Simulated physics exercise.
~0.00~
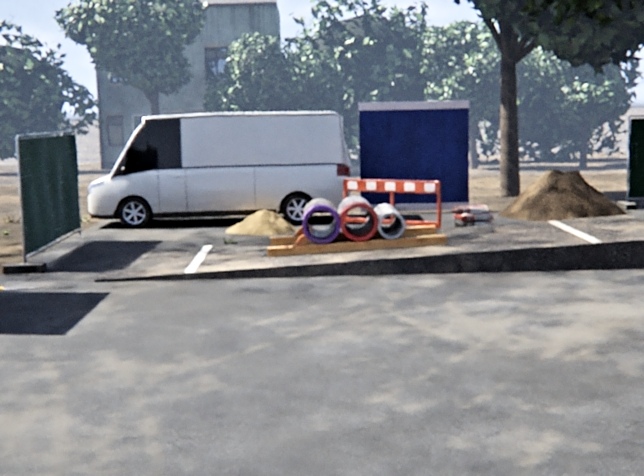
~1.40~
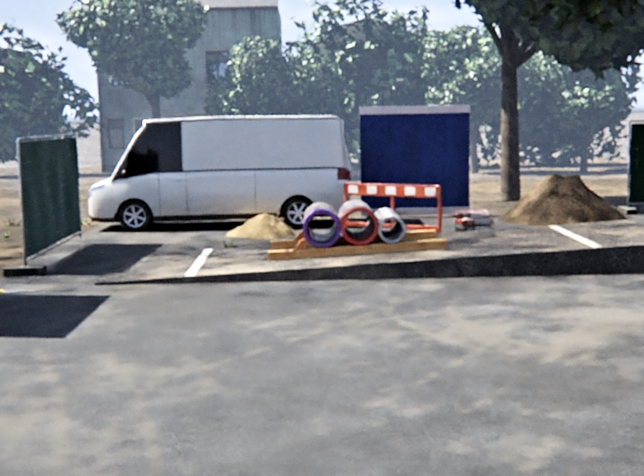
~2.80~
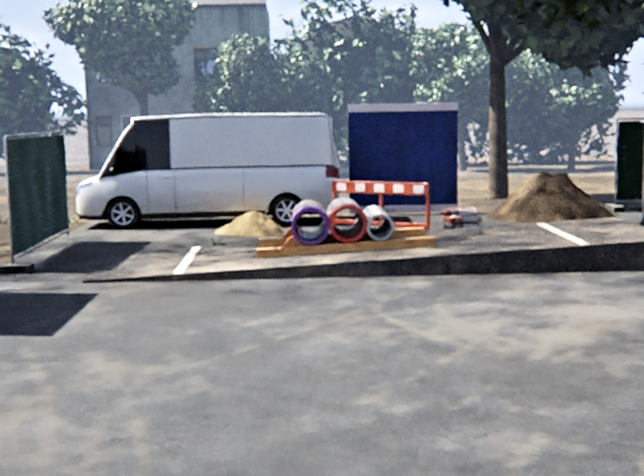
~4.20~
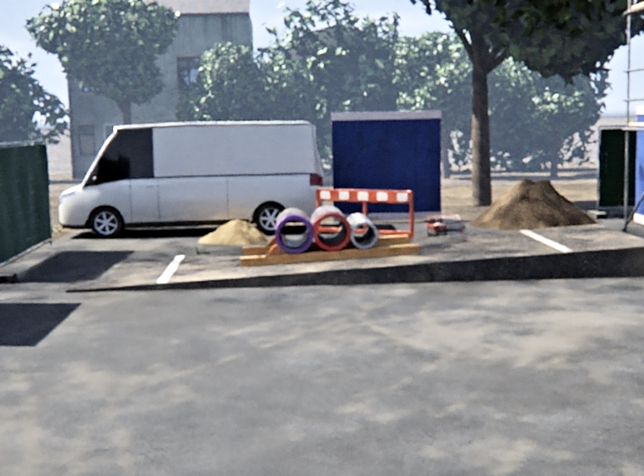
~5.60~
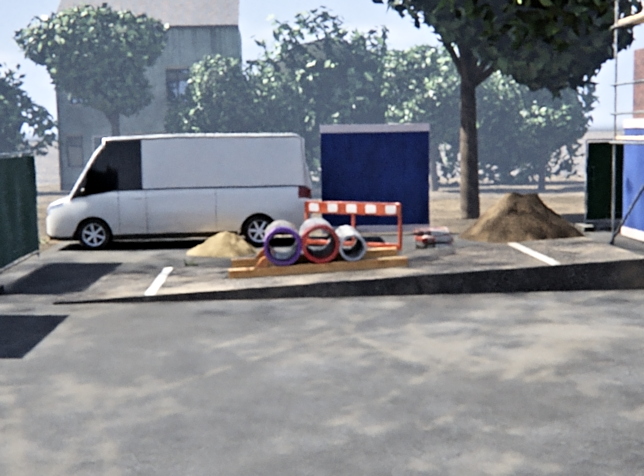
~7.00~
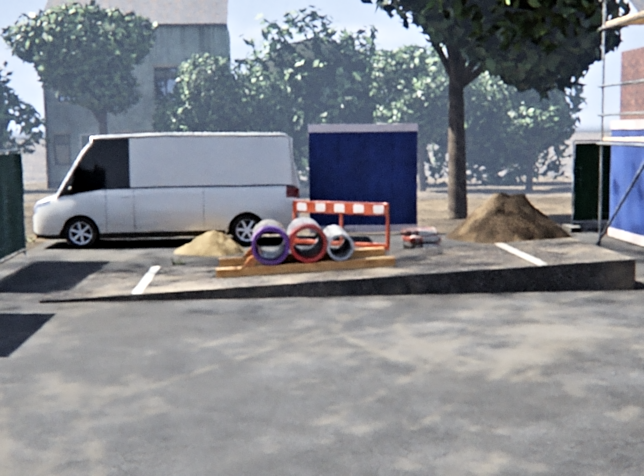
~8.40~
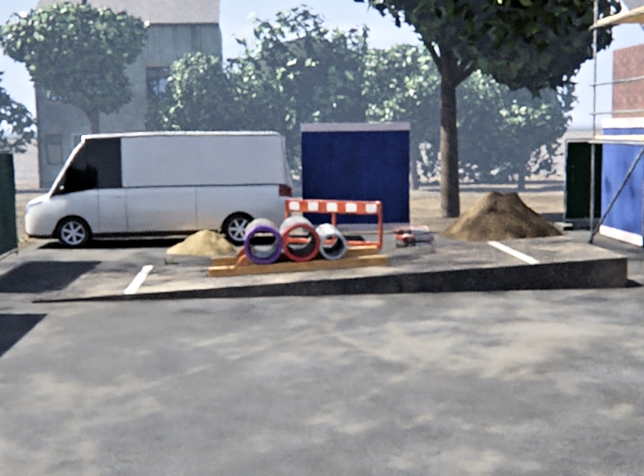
A white van stood parked behind three pipes, one purple-rimmed and one red-rimmed, resting on wooden bearers in front of a striped barrier. The view drifted slightly right, nothing rolled, and the purple and red pipes were still on the bearers at the end.
